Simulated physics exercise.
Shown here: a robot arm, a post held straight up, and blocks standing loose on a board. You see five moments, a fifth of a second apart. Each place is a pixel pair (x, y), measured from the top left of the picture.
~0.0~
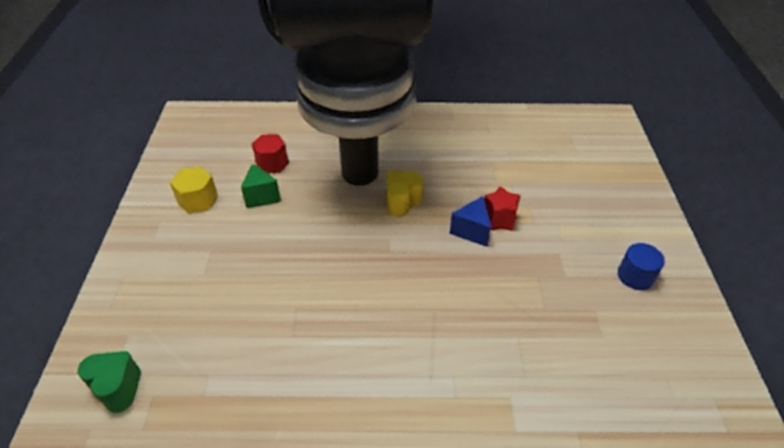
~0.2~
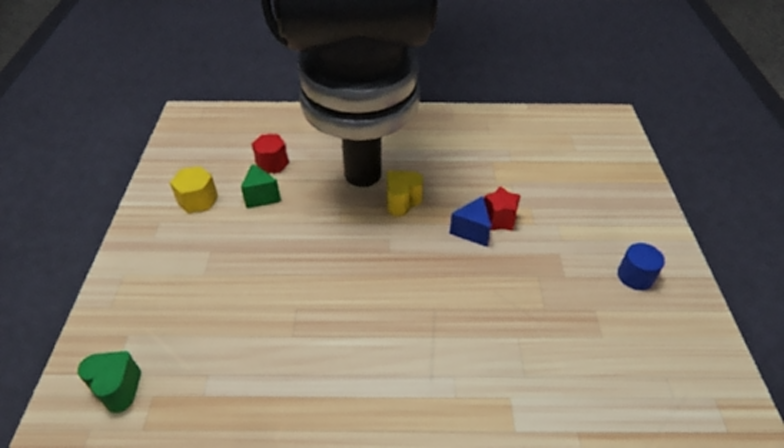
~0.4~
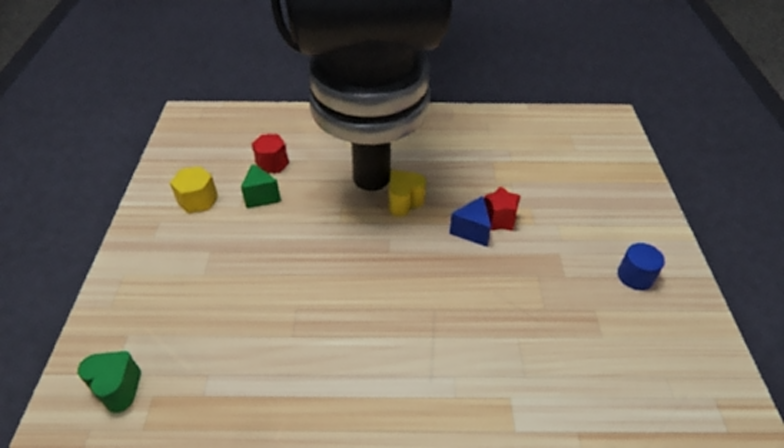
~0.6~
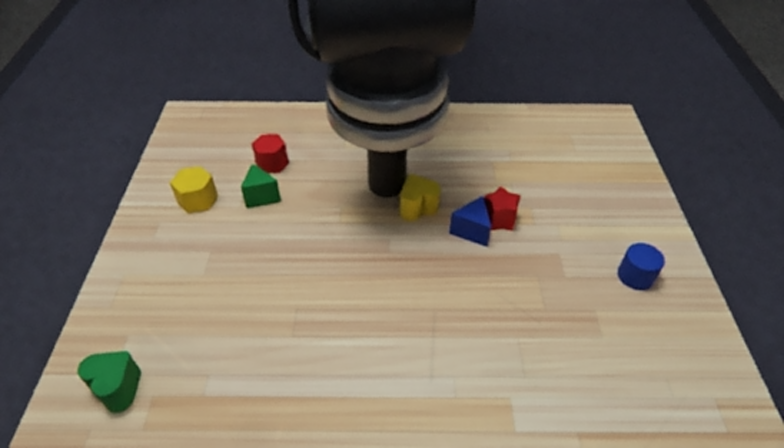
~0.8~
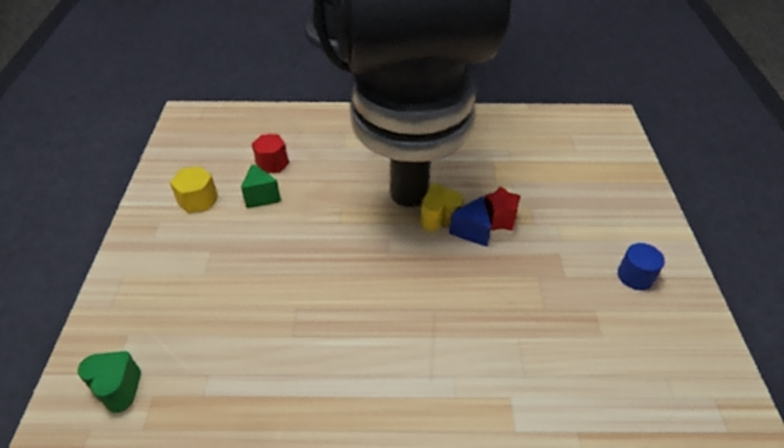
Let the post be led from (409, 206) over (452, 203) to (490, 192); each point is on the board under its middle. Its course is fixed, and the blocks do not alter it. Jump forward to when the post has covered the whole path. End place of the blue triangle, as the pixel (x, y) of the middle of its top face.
Near (500, 227).
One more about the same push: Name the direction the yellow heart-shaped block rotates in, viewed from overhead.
It twists clockwise.
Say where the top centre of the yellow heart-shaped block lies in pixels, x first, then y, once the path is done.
Just about (472, 206).
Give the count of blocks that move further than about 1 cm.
Two blocks move more than 1 cm.
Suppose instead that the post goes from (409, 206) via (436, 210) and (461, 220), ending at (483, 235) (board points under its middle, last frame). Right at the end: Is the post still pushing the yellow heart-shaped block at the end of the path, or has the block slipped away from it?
By then it is in front of the post.
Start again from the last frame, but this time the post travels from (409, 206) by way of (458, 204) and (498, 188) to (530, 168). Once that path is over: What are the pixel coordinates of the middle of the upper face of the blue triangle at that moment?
Roughly at (503, 228).
On the path given first. Halfway along, post at (454, 191); yellow heart-shaped block at (472, 206), turned 45° clockwise; blue triangle at (499, 227), turned 25° anticlockwise.
At the end, post at (492, 180); yellow heart-shaped block at (472, 206), turned 45° clockwise; blue triangle at (500, 227), turned 25° anticlockwise; red star block still.
